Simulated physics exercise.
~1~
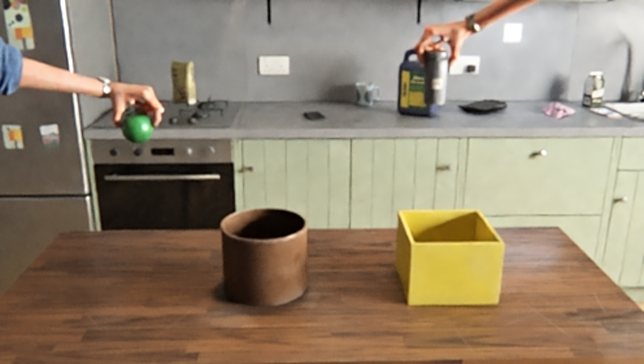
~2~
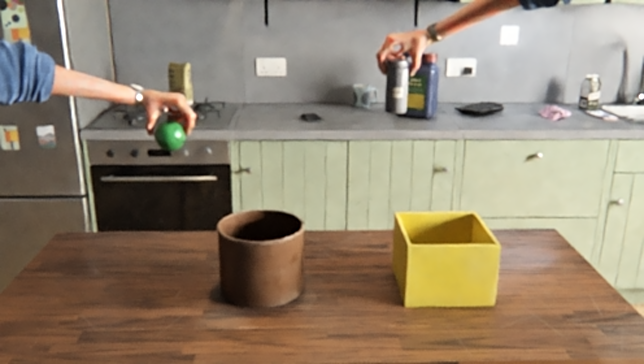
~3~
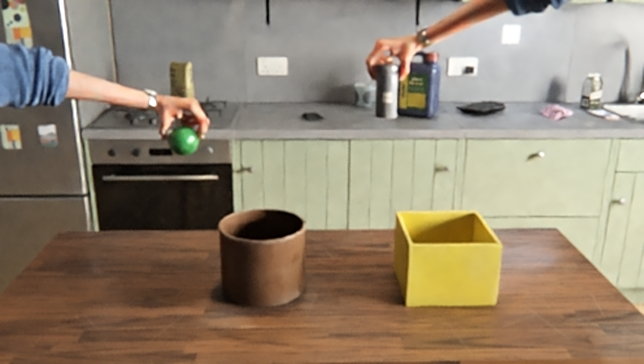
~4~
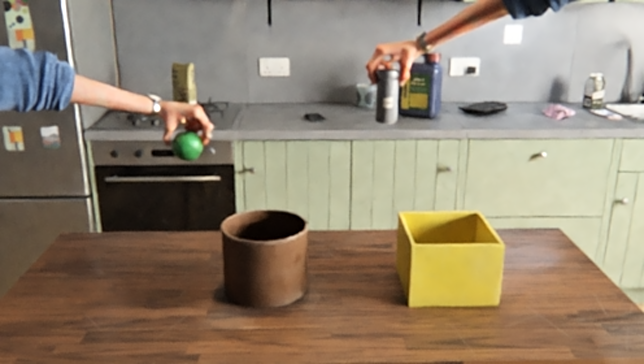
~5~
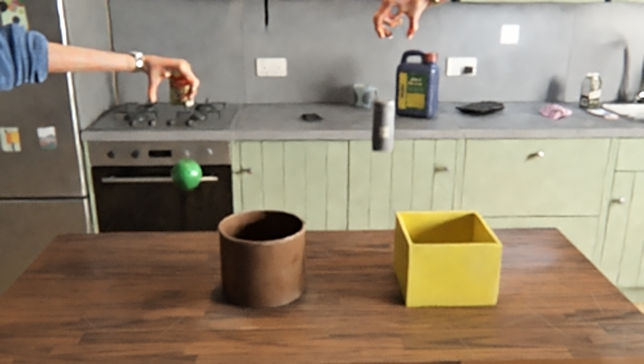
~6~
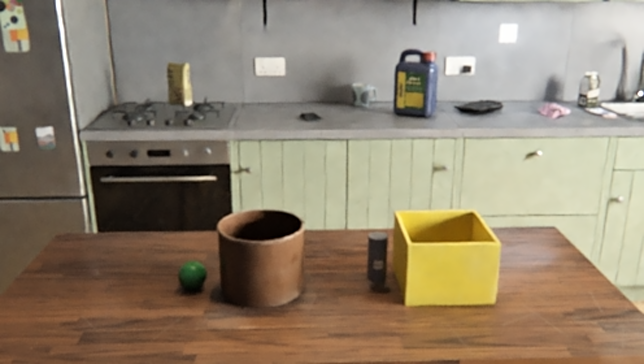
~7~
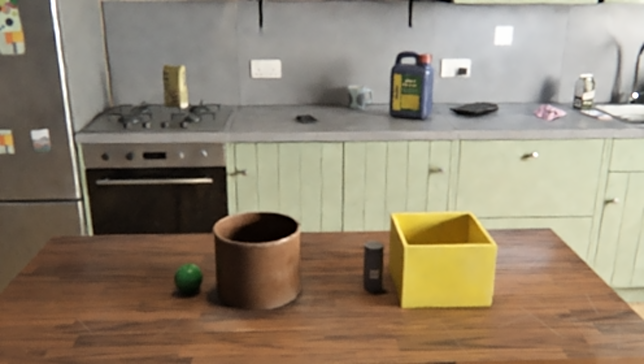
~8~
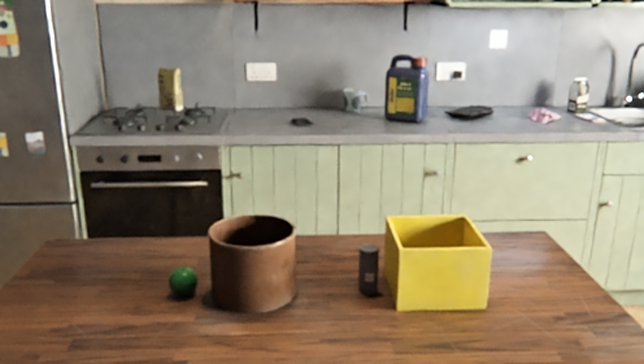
The footage shows two hands holding a green apple and a grey shaker above a brown pot and a yellow basket on a wooden table. The hands shift slightly, then let go, and both objects drop, ending up on the table outside the containers, each to the left of one.
